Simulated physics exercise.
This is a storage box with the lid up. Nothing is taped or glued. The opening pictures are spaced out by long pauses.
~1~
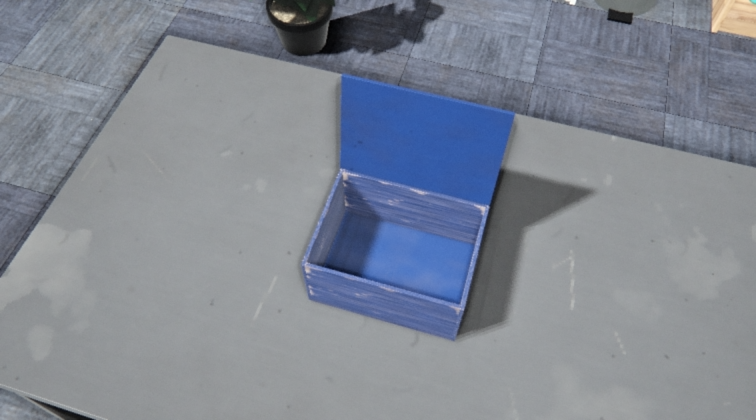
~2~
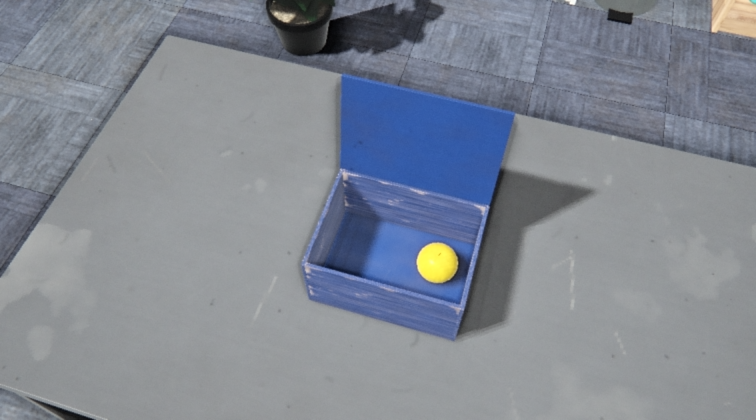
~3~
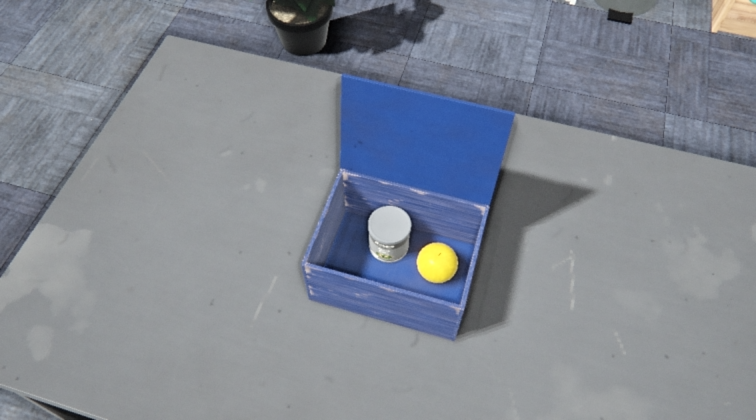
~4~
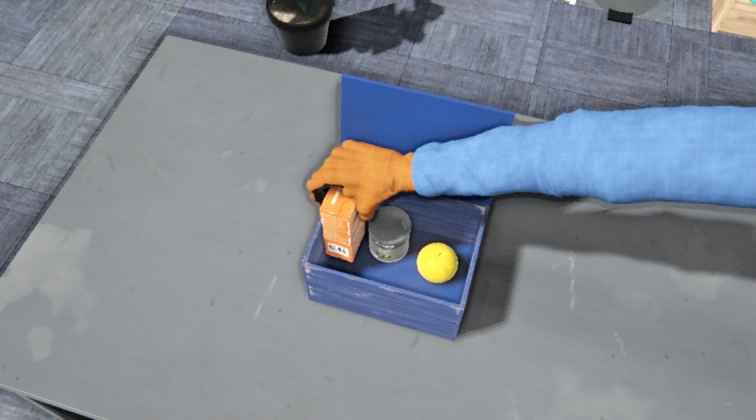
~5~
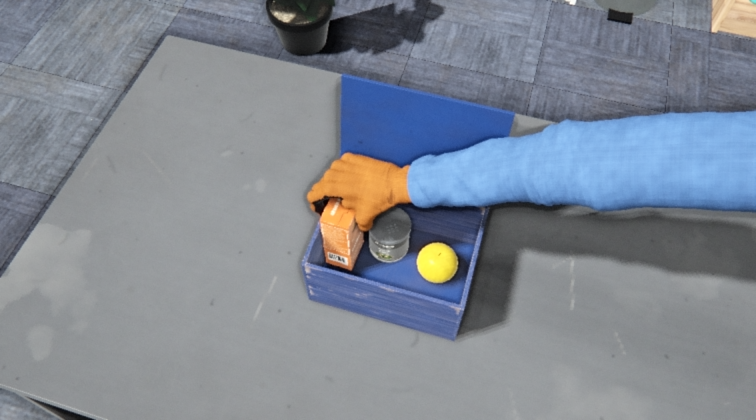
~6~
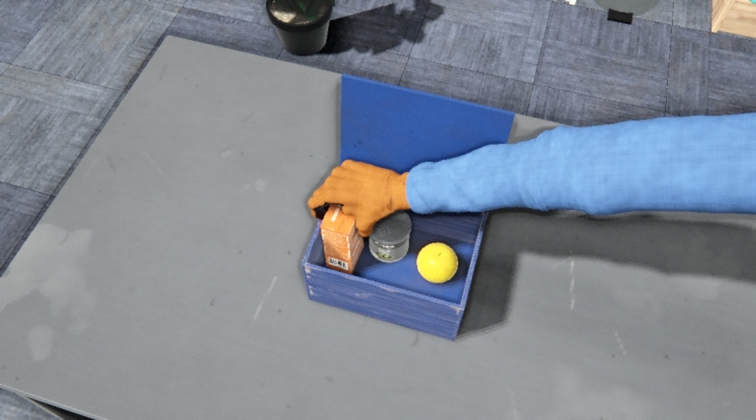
In an open blue box, a yellow ball and jar appear, then a gloved hand lowers an orange carton.
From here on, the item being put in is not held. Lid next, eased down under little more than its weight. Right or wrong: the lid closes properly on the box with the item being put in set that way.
Wrong.
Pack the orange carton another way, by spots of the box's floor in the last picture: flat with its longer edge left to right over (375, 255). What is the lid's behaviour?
Packed like that, it goes down completely.
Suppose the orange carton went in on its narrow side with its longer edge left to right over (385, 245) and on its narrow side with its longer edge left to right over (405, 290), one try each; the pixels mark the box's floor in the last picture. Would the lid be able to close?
Try 1: Lid not shut; try 2: Lid shut.
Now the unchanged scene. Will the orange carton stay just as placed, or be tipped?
At the finish it holds its orientation.
Then, 1.20 s past the last view, lid starting down.
Then, 1.60 s past the last view, lid 59° above the rim.
Then, 2.00 s past the last view, lid 27° above the rim.
Finally, lid 17° above the rim; all 3 still in place. Final places as the last picture's camera would see them, orange carton near (344, 237).
